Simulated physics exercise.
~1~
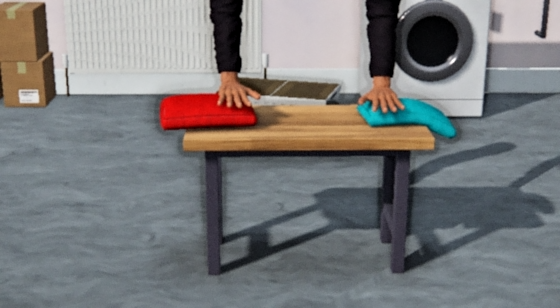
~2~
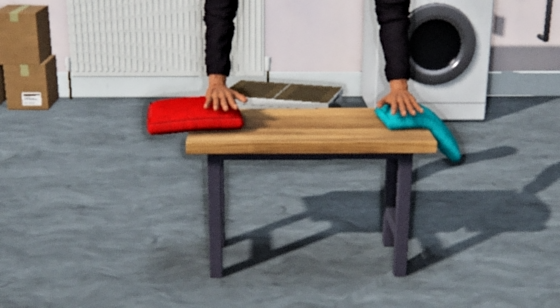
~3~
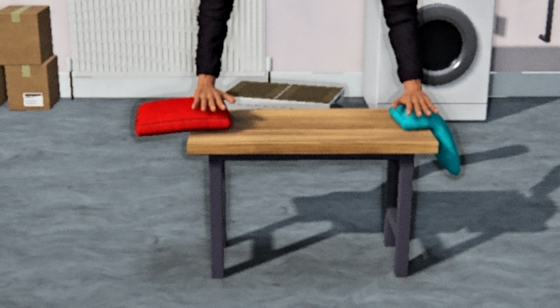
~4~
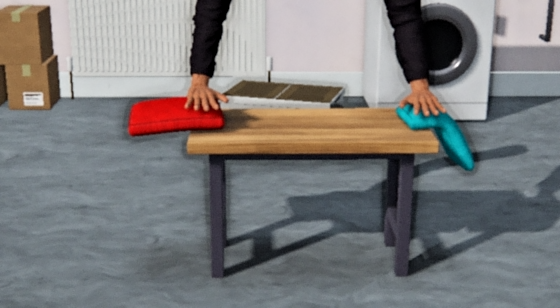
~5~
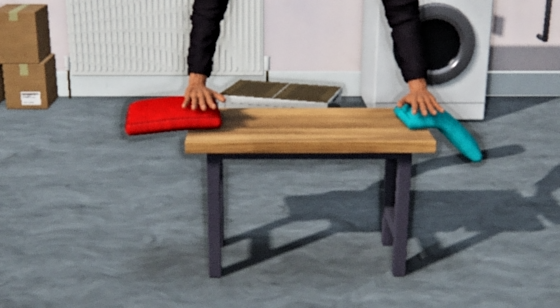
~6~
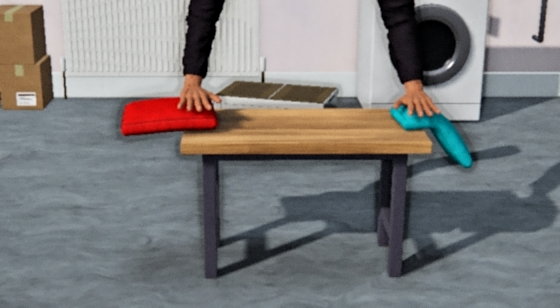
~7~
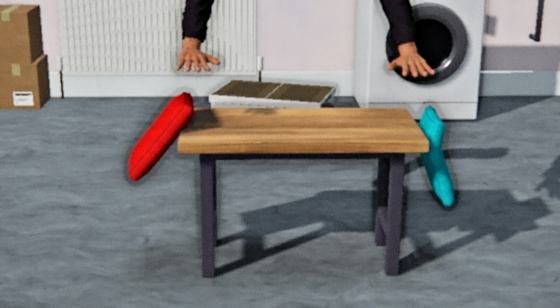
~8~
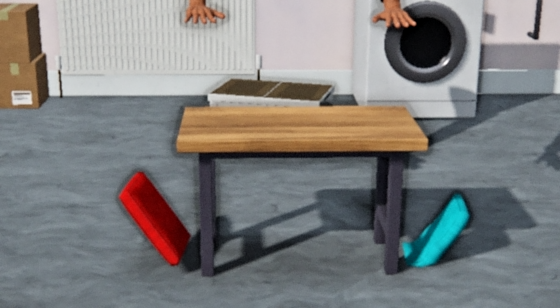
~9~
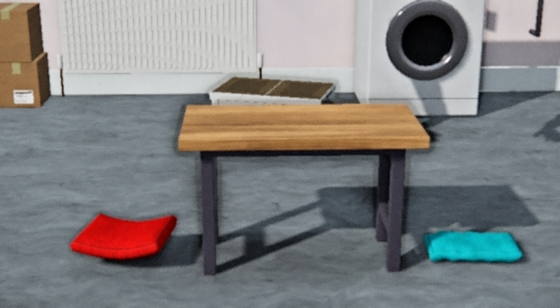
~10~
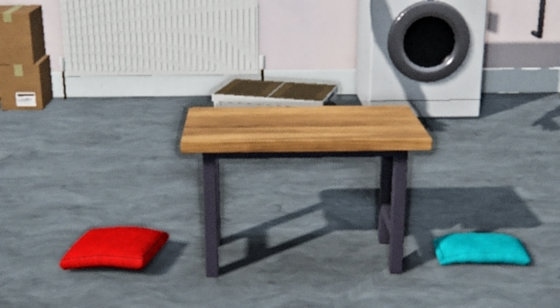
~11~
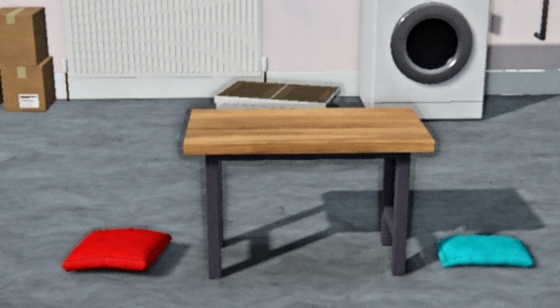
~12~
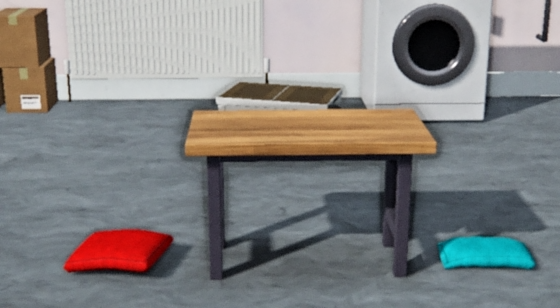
To begin with, two hands press a red soft bag and a turquoise sack onto opposite ends of a short wooden table, with a washing machine and cardboard boxes behind. The hands push the red bag left and the turquoise sack right until both stick out over the ends, the turquoise one drooping. Then the hands lift off and draw back. The red bag tips outwards off the left end while the turquoise sack slips down off the right. Both drop to the grey floor and flop over flat, ending up lying still on either side of the bare table.
